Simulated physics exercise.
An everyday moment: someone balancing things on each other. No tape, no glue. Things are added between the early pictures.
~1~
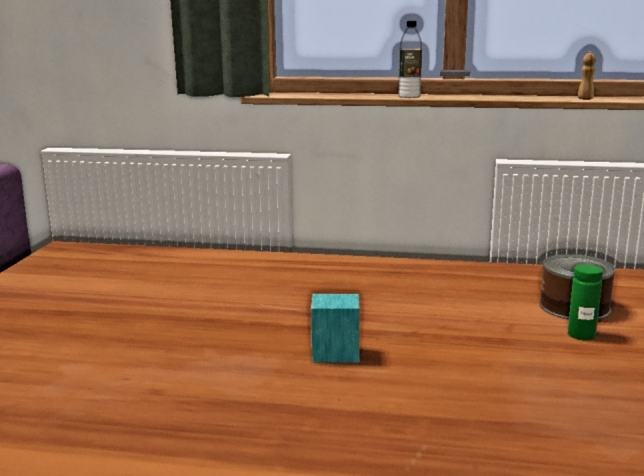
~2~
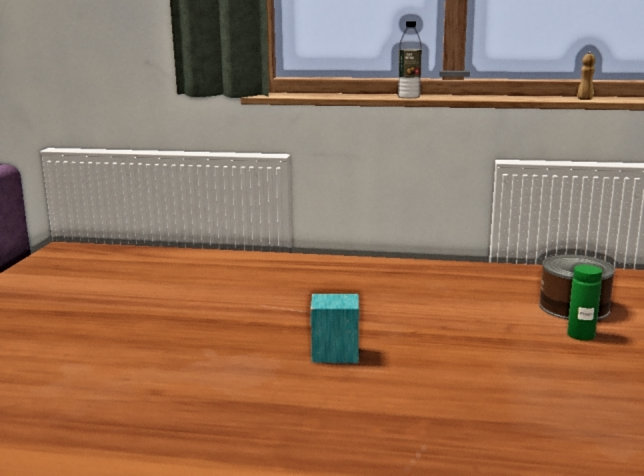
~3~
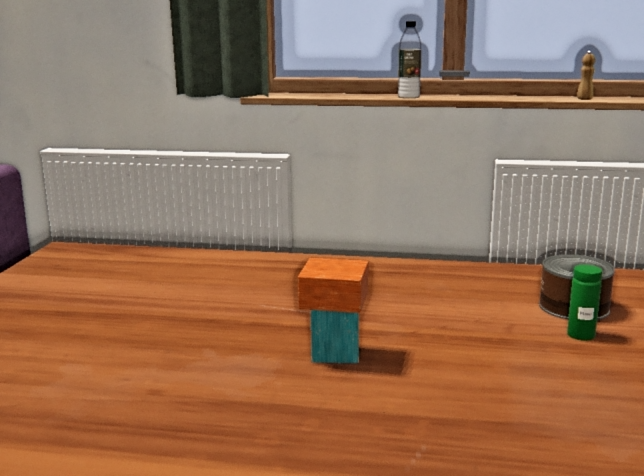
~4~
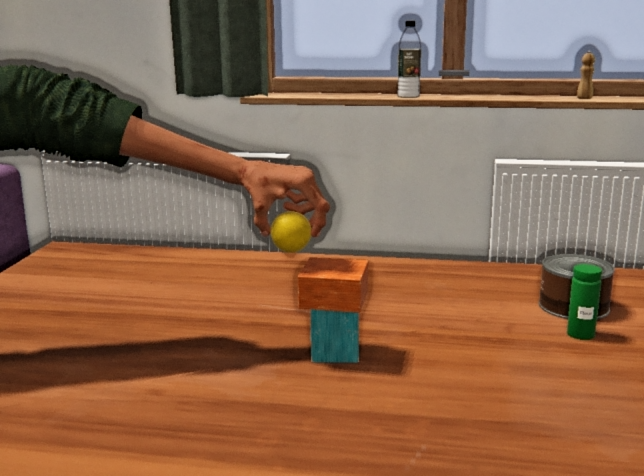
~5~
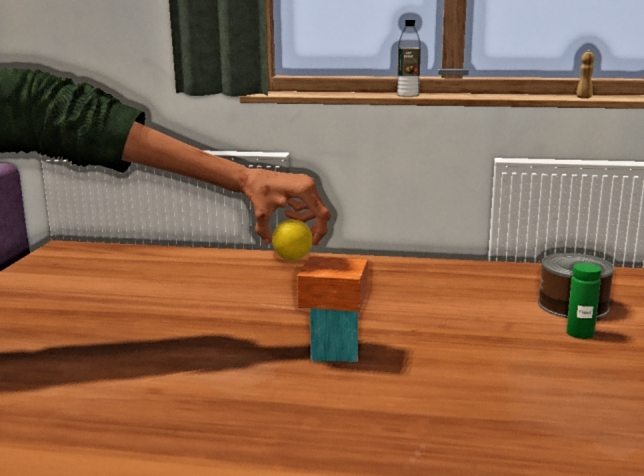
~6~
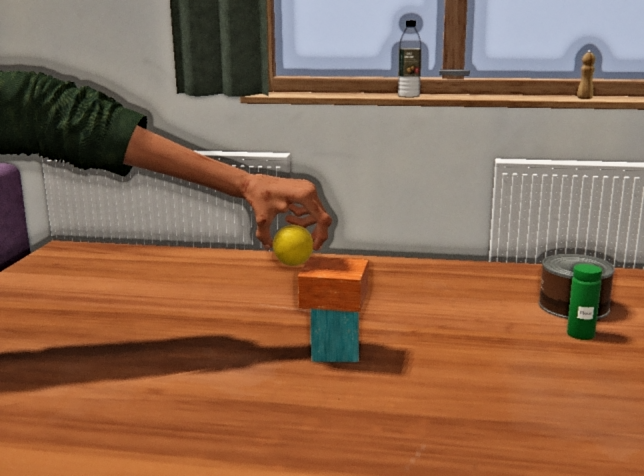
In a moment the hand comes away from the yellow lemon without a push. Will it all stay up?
The pile comes apart.
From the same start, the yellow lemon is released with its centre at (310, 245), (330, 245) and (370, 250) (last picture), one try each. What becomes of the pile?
First try: It keeps its balance; second try: It stays up; third try: It loses its balance.
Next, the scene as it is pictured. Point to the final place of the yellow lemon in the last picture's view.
Around (259, 331).
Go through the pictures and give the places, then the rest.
In the first picture, the last thing is not in view yet; turquoise block (336, 328).
In the second picture, the last thing is not in view yet; green shaker (585, 303).
In the third picture, the last thing is not in view yet; turquoise block (335, 328).
In the fourth picture, on its way; yellow lemon (291, 232); green shaker (584, 302).
In the fifth picture, on its way; yellow lemon (292, 240); turquoise block (334, 327).
In the sixth picture, set down, still held; yellow lemon (293, 246); green shaker (584, 302).
Then, 0.36 s on from there, yellow lemon now fallen.
Then, 0.72 s on from there, nothing new.
In the end, fallen, yellow lemon; the other 4 unmoved. At the end, from the last picture's camera, yellow lemon near (259, 331). The pile gives way.
